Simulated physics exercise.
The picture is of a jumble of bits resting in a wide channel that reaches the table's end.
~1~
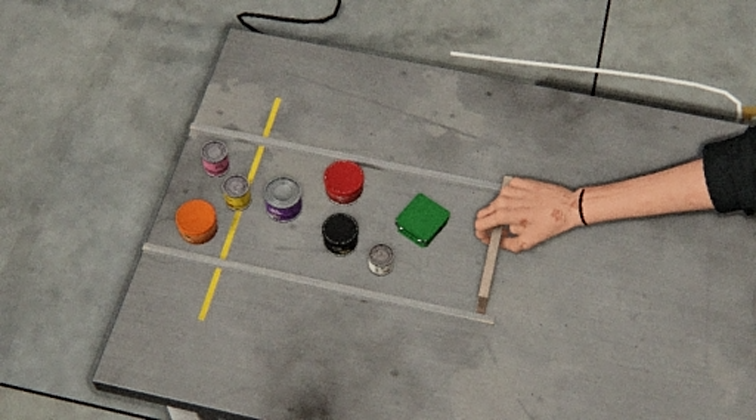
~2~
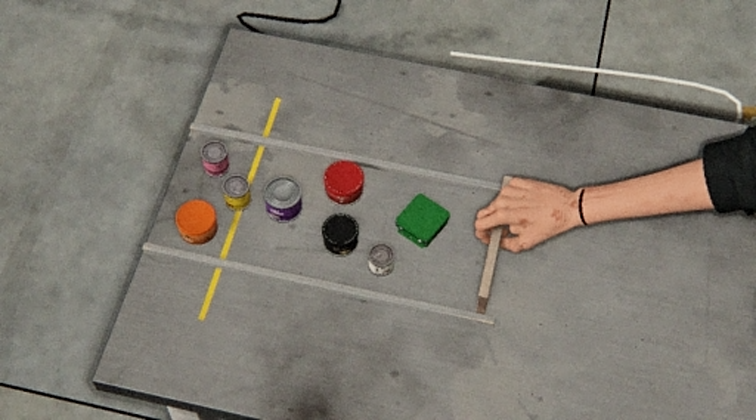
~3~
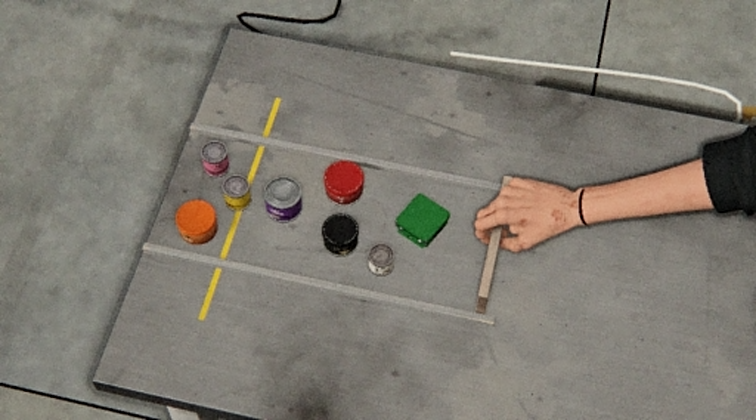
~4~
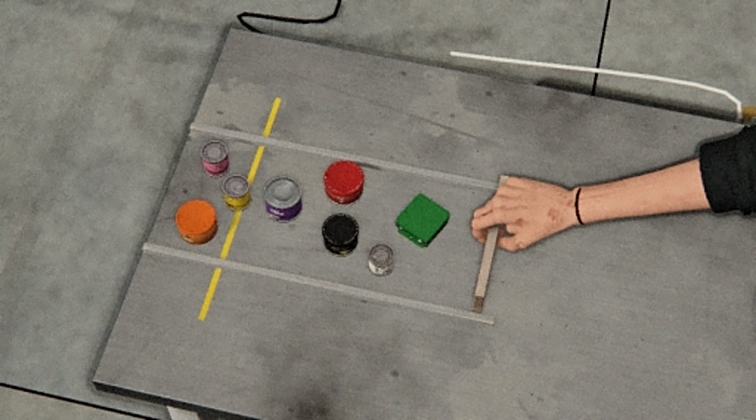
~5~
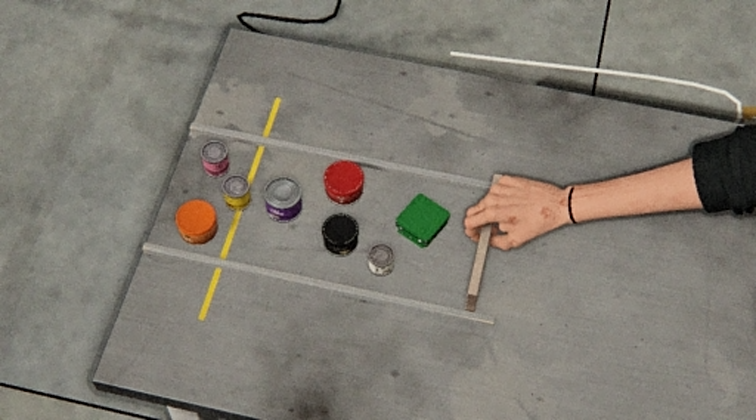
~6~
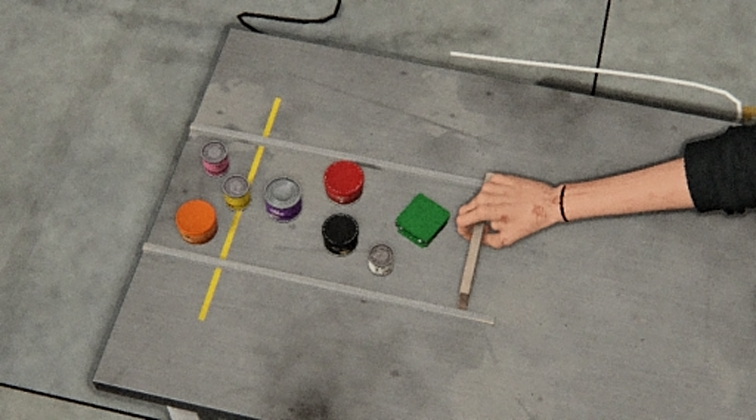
The footage shows a hand holding a wooden board across a wide channel on a grey table scattered with coloured pots and tubs, then sliding the board a short way left while the pots and tubs stay still.
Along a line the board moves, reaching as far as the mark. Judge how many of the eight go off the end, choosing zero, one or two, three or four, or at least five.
One or two go off.
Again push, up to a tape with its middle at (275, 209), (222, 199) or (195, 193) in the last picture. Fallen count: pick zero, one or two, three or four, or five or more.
So, one after another, I'd give none; 1 or 2; at least five.
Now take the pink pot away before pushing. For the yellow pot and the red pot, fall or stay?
The yellow pot ends up below while the red pot stays up top.
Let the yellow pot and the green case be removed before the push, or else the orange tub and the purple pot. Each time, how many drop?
The first count is 0 and the second is 0.
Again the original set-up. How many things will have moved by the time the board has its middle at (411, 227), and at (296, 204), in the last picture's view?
I get 1 at the one place and 6 at the other.
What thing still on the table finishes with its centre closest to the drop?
The orange tub is the one.
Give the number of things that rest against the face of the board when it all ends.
3 end up touching it.
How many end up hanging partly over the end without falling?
It would come to 1.
A little later, none off yet; pink pot at rest near (216, 159); orange tub at rest near (197, 223); yellow pot at rest near (237, 193).
When it is over, the number that fall off is one or two; down, yellow pot.
